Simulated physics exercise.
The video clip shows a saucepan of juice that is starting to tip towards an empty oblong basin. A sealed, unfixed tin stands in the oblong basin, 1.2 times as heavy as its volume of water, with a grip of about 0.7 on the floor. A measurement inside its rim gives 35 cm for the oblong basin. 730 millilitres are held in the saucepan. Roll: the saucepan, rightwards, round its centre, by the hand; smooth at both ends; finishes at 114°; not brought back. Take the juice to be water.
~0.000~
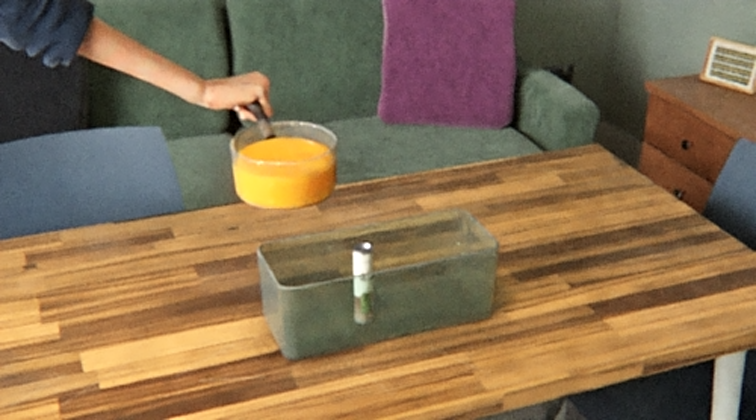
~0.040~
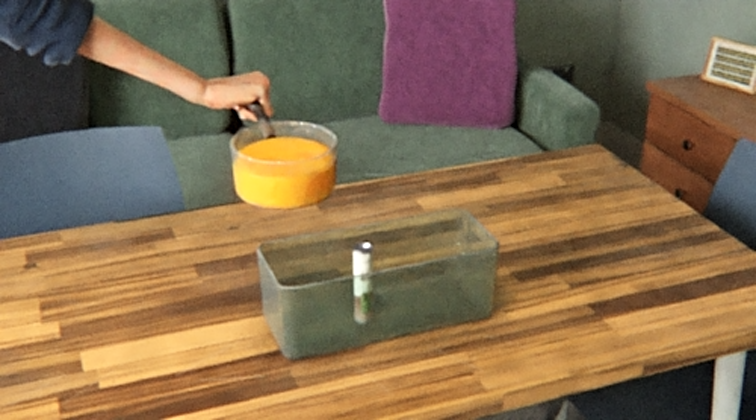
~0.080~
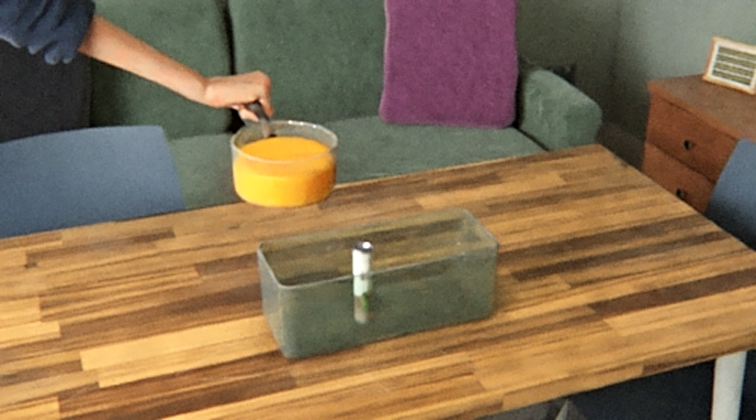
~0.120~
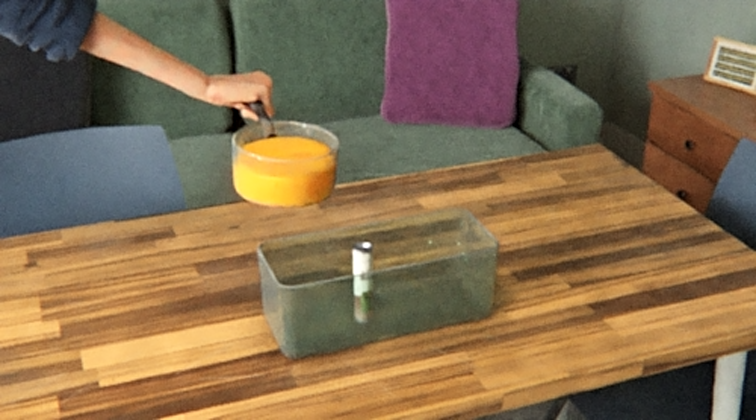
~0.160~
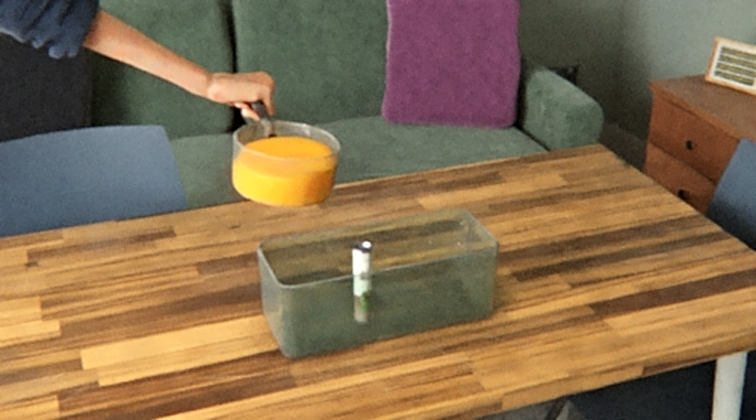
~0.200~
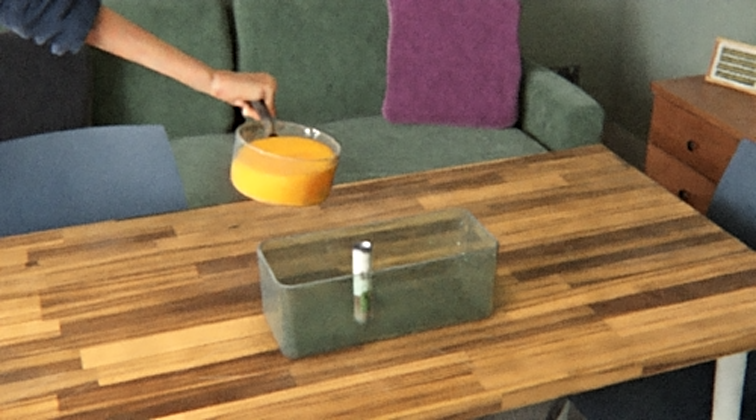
A hand holds a saucepan of orange juice above a clear oblong basin and tilts it slightly.
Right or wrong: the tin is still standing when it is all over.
Right, it is still standing.
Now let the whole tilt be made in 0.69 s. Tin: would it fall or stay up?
So the tin will hold steady.
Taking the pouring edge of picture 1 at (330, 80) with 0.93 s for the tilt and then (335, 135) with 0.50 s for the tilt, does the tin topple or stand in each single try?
First it stays on its base; then it tips over.
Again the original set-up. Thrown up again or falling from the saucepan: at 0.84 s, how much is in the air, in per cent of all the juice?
About 10 % of the total.
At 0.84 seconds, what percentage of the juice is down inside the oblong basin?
About 84 %.
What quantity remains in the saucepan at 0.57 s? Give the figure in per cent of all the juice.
Near 50 in a hundred.
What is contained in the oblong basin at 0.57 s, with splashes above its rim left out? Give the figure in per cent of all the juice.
Around 8 percent.
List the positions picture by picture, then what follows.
In the first frame, it leans 0°; its right rim is at (333, 136); the juice meets the walls at (235, 163) and (330, 148); the oblong basin's rim runs from (268, 268) to (482, 228); the tin's top is at (363, 251).
In the second frame, it leans 1°; its right rim is at (334, 136); the juice meets the walls at (235, 162) and (331, 148).
In the third frame, it leans 2°; its right rim is at (334, 137); the juice meets the walls at (235, 161) and (331, 148).
In the fourth frame, it leans 5°; its right rim is at (335, 139); the juice meets the walls at (236, 161) and (331, 148).
In the fifth frame, it leans 8°; its right rim is at (336, 141); the juice meets the walls at (236, 160) and (332, 148).
In the sixth frame, it leans 13°; its right rim is at (337, 145); the juice meets the walls at (236, 160) and (332, 149).
By 0.57 s the tilt is 77° and 51 per cent is still to pour; the tin stands where it began.
By 0.84 s the tilt is 111° and 6 per cent is still to pour; the tin stands where it began.
By 1.12 s the tilt is 114° and 0 per cent is still to pour; the tin stands where it began.
By 1.43 s the tilt is 114° and 0 per cent is still to pour; the tin stands where it began.
At rest the tin stands where it began.
